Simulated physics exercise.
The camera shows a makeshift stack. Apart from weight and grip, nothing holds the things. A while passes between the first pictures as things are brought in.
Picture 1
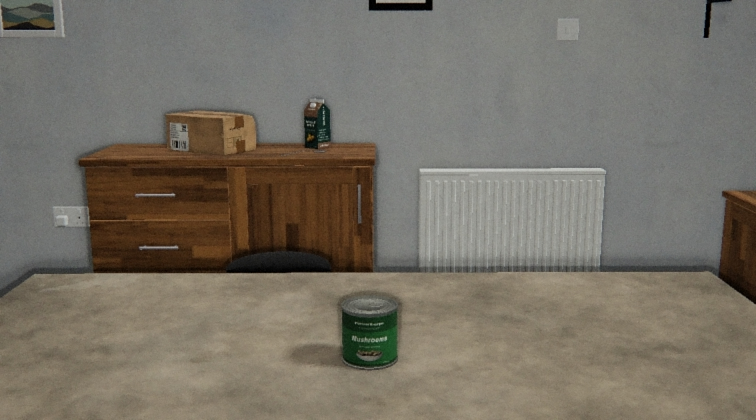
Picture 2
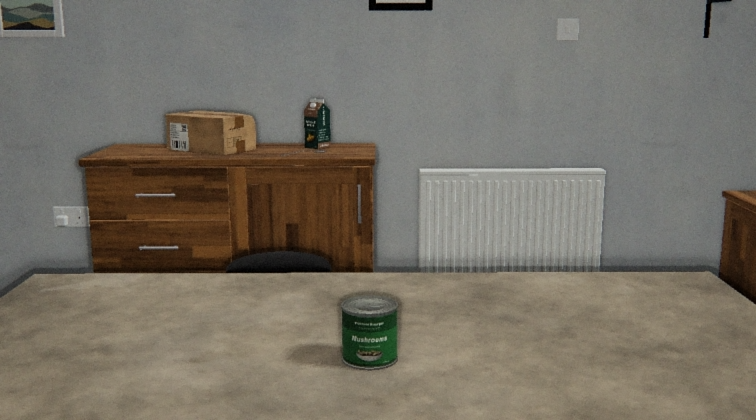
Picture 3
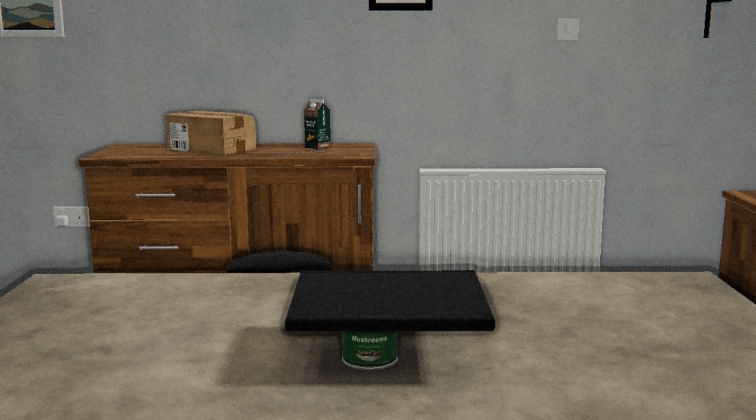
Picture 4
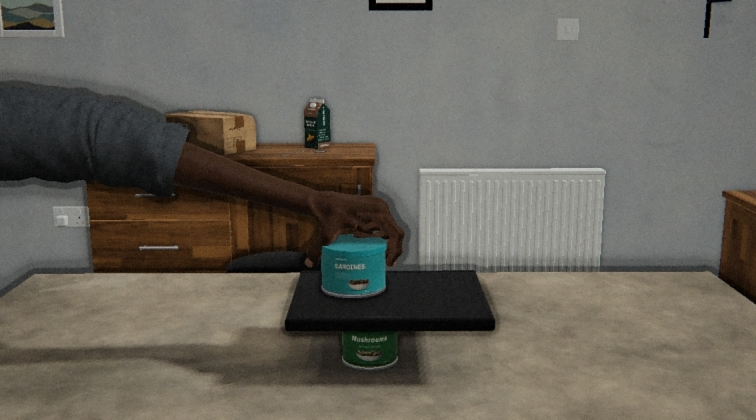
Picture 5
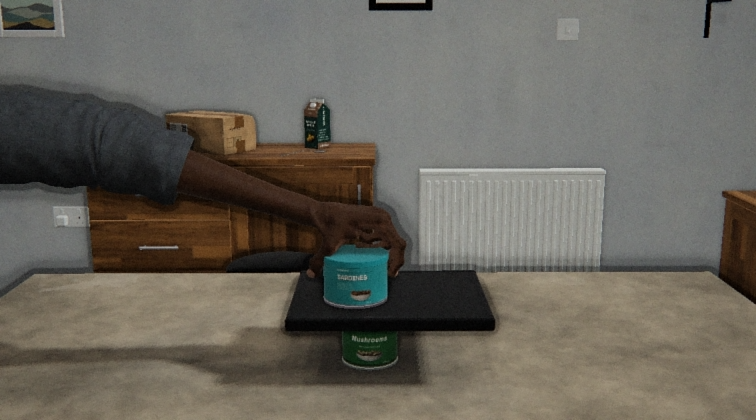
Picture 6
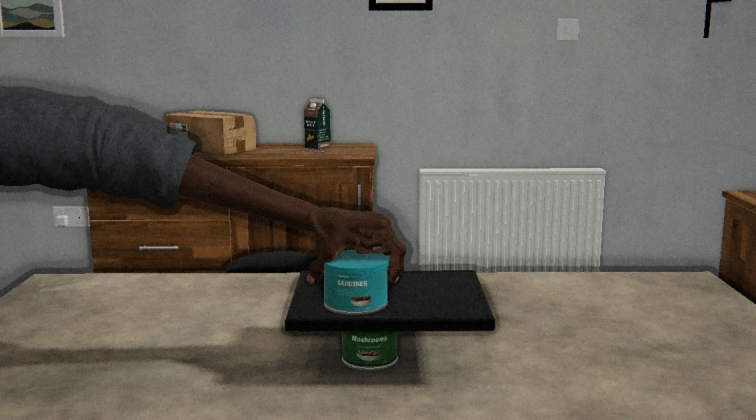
A black lid appears on top of a green can on the table, in front of a wooden cabinet and a white radiator. A hand then reaches in from the left with a turquoise tub, lowers it slightly onto the lid's left part, and keeps holding it there.
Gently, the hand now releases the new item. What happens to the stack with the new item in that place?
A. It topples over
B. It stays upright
It stays upright.
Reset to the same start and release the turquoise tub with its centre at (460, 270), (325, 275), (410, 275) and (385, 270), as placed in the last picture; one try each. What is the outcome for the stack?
Try 1: Collapse; try 2: Stable; try 3: Collapse; try 4: Stable.
Then, 0.20 s later than the last frame, all is still.
Then, 0.60 s later than the last frame, turquoise tub resting near (356, 282).
When it is over, all 3 as before. End places, in pixels of the last picture, turquoise tub near (356, 282). The stack holds.
